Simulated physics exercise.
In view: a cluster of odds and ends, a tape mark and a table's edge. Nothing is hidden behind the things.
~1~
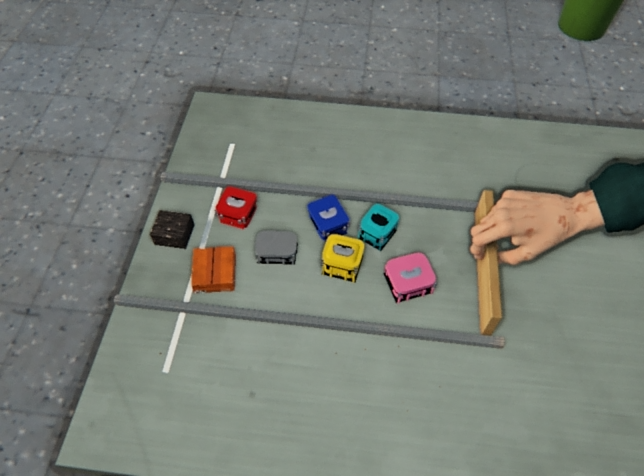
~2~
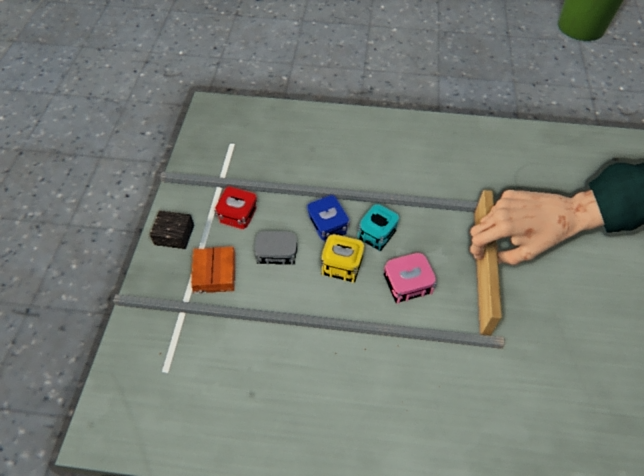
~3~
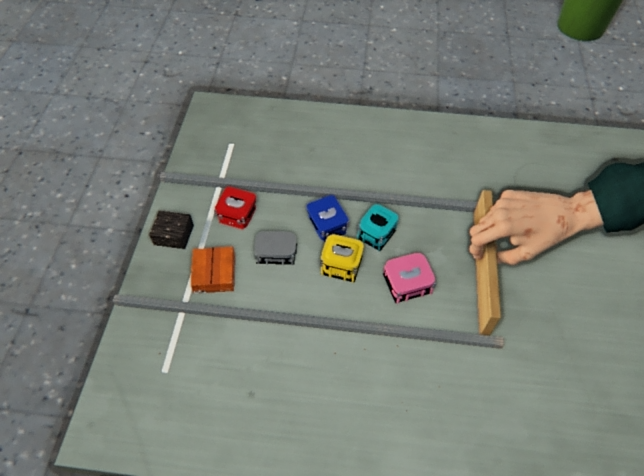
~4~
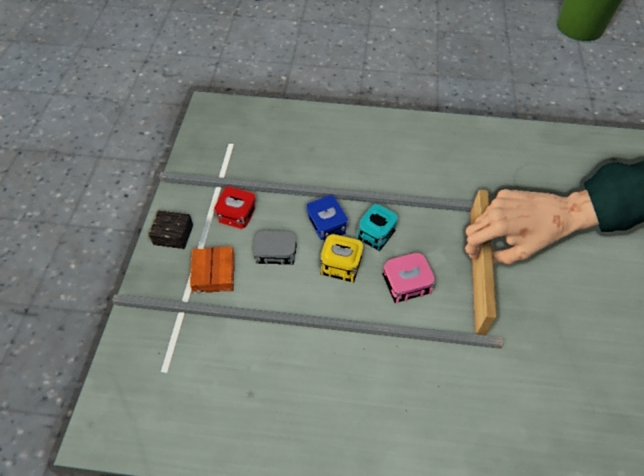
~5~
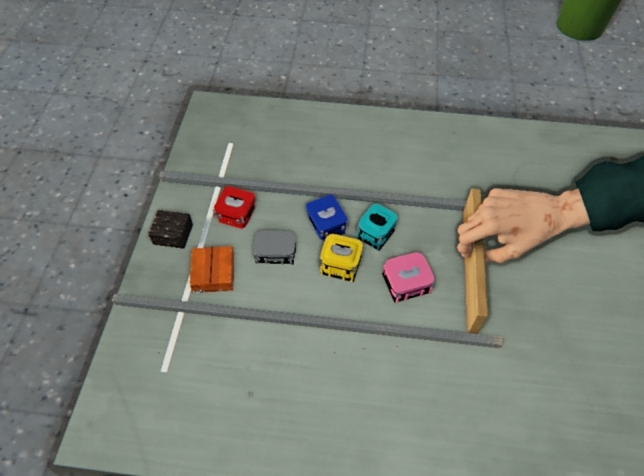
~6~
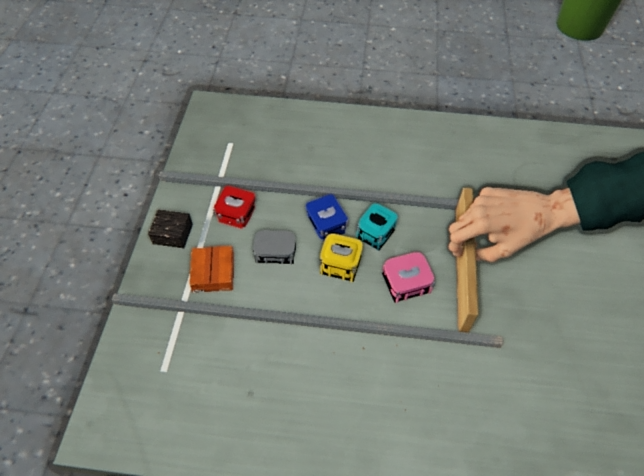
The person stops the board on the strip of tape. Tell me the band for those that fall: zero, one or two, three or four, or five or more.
The number that fall off is three or four.
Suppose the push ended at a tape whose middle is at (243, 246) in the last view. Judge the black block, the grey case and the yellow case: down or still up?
The black block drops off; the grey case stays on; the yellow case stays on.
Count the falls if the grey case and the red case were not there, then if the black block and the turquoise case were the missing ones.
1 in the first case, 1 in the second.
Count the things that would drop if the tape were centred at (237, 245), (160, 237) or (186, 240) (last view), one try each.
Down on the floor: 1, 5 and 4.
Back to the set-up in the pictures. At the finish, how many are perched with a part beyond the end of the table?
The number is 1.
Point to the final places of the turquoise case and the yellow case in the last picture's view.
Near (193, 214) and (142, 235).
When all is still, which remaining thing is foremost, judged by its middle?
The yellow case ends nearest.
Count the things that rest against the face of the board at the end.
It touches 3.
Soon after, none off yet; black block at rest near (171, 229); orange box at rest near (213, 269); red case at rest near (236, 208).
Then, none off yet; black block moved a little near (156, 227); orange box moved about its own width near (186, 273); red case moved about its own width near (216, 206).
At rest, the number that fall off is three or four; fallen, grey case, red case and black block.
